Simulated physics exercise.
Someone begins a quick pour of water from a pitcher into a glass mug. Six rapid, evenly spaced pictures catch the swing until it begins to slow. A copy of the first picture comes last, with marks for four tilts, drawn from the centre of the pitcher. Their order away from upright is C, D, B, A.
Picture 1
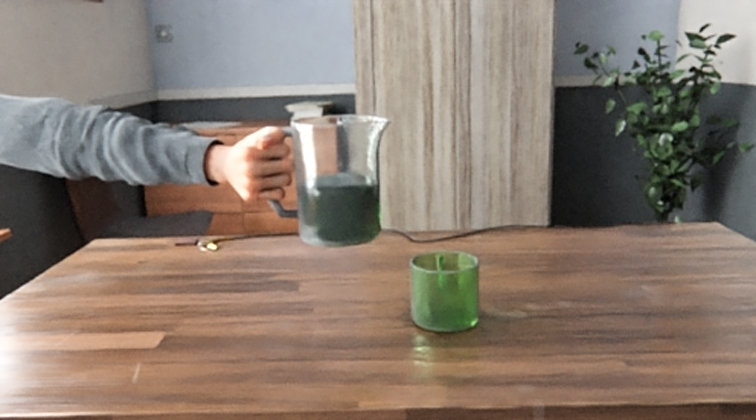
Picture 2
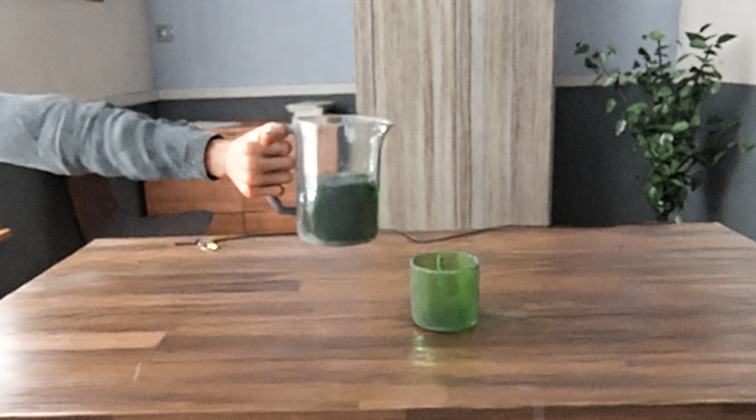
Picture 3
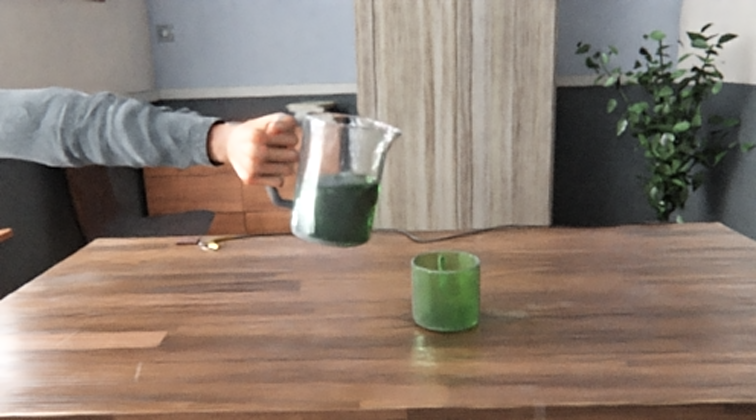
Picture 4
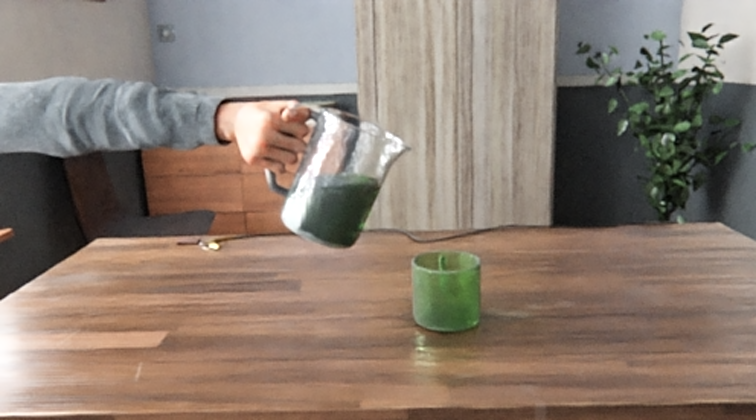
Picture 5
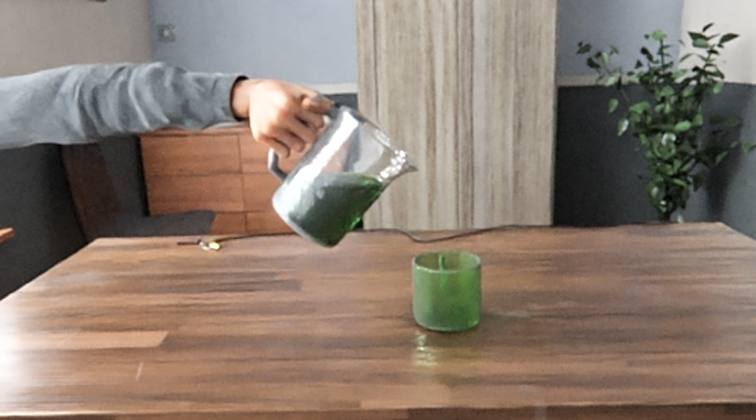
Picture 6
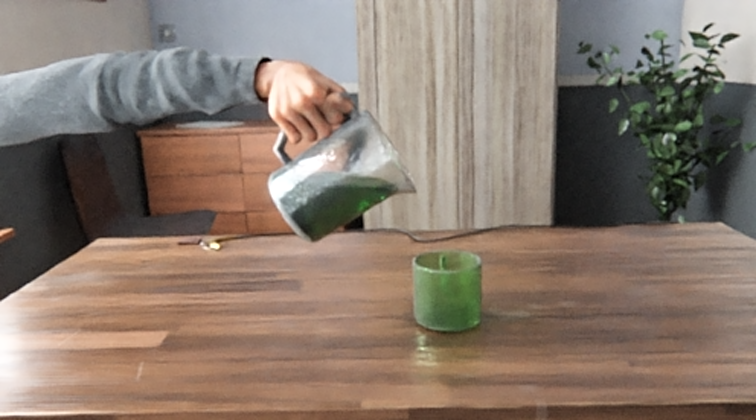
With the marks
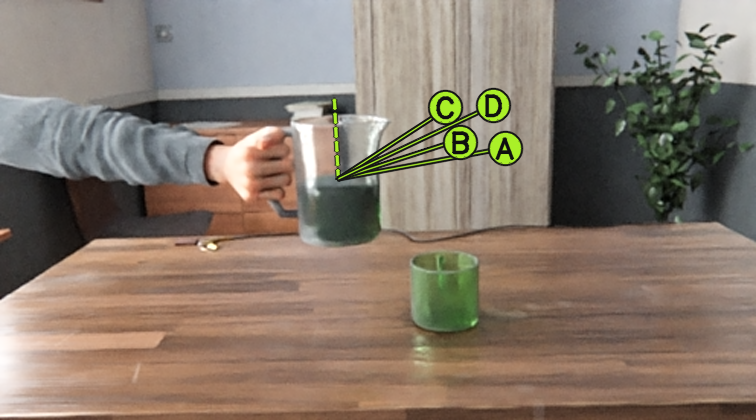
At a wooden table, a hand tilts a glass pitcher rightward above a green glass.
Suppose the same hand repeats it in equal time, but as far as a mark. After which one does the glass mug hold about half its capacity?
It is B.
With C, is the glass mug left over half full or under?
Under half.
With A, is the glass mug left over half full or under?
Over.
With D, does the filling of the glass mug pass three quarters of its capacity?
No.
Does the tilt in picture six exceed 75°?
No.
On the marked copy, A at (488, 151); B at (443, 144); C at (431, 118); D at (477, 112).
If A is chosen, the glass mug ends with about 69 % of what it can hold; 3 % of the water is spilt.
If B is chosen, the glass mug ends with about 48 % of what it can hold.
If C is chosen, the glass mug ends with about 8 % of what it can hold.
If D is chosen, the glass mug ends with about 24 % of what it can hold.
